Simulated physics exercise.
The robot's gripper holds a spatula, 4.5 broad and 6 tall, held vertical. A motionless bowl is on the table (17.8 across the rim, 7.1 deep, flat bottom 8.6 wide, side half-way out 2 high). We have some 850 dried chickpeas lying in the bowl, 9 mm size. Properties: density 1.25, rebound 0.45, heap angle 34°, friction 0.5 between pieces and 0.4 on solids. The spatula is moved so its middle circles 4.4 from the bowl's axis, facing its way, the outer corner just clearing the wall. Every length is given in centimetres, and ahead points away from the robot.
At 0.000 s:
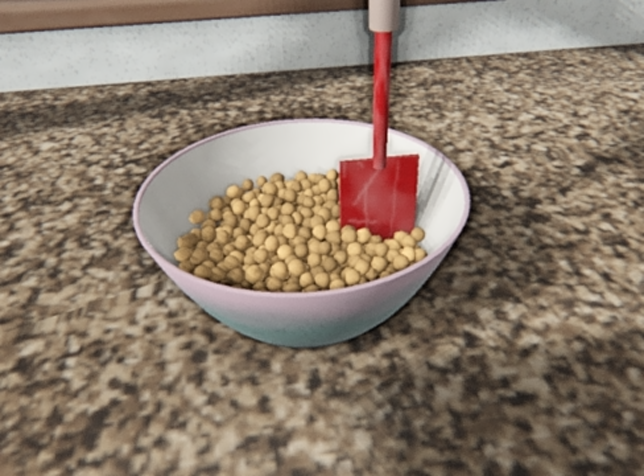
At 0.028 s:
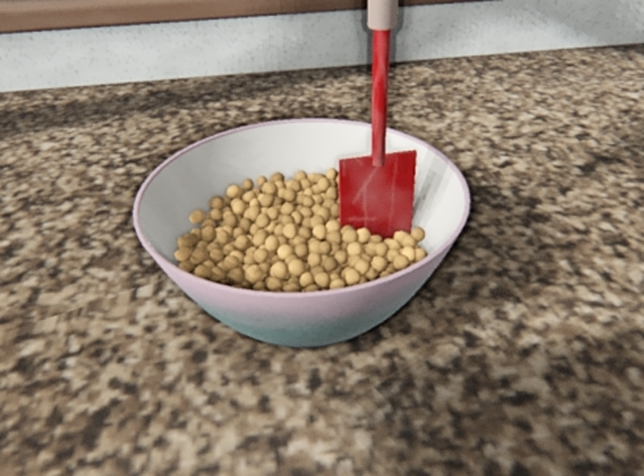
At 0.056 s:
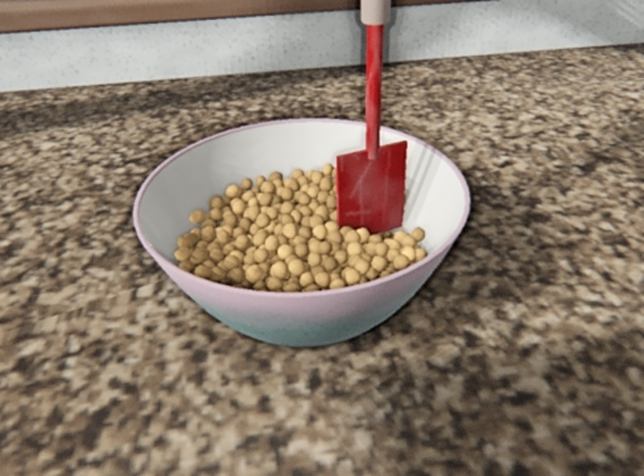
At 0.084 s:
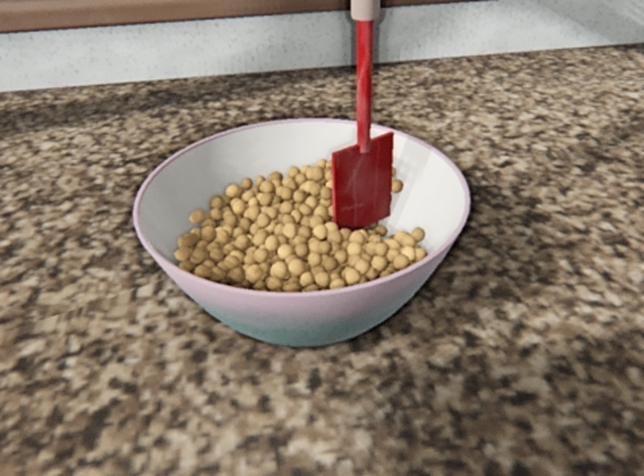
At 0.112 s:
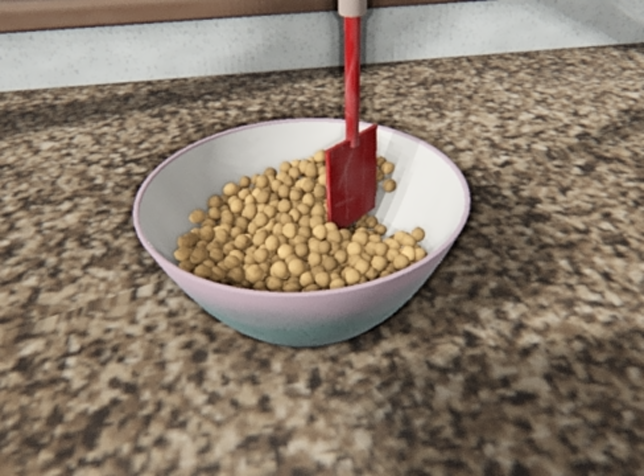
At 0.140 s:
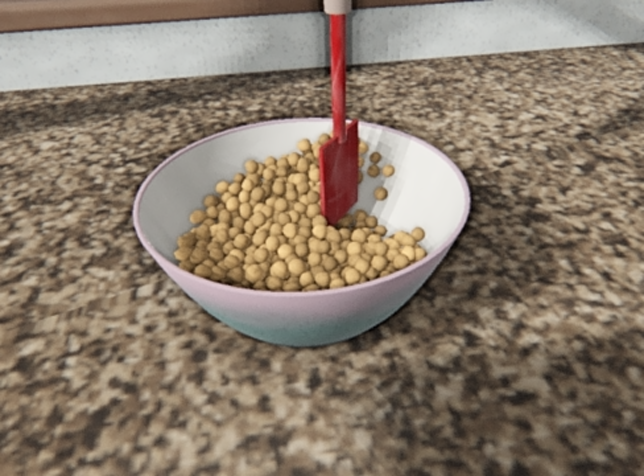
On a speckled countertop, a gripper-held red spatula sweeps leftward and away through dried chickpeas, turning and heaping them in a still bowl.
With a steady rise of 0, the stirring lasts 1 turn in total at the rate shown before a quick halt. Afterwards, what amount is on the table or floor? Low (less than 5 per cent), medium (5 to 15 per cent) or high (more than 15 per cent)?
The share is medium, between 5 and 15 per cent.
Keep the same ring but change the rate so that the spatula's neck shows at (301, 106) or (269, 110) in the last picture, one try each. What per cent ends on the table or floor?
About 20 and 30 per cent.
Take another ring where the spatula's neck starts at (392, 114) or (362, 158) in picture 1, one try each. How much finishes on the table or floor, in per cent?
First try about 5 per cent, second try about 5 per cent.
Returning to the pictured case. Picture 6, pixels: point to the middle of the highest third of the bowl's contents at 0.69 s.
(382, 238).
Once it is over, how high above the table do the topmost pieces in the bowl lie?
I'd say close to 7.5 centimetres.
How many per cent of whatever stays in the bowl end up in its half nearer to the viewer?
Some 35 per cent.
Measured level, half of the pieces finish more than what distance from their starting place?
5 centimetres.
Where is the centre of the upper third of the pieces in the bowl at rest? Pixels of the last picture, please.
Somewhere close to (347, 195).
After 0.42 s, 172° round, highest piece 9 above the table; 841 in the bowl, 3 on the table or floor, 6 in flight or on the tool.
After 0.69 s, 291° round, highest piece 9 above the table; 801 in the bowl, 39 on the table or floor, 10 in flight or on the tool.
After 1.03 s, 0° round, highest piece 8 above the table; 781 in the bowl, 68 on the table or floor, 1 in flight or on the tool.
After 1.73 s, 0° round, highest piece 8 above the table; 781 in the bowl, 69 on the table or floor.
At rest, 781 in the bowl, 69 on the table or floor. That is 8 % on the table or floor.
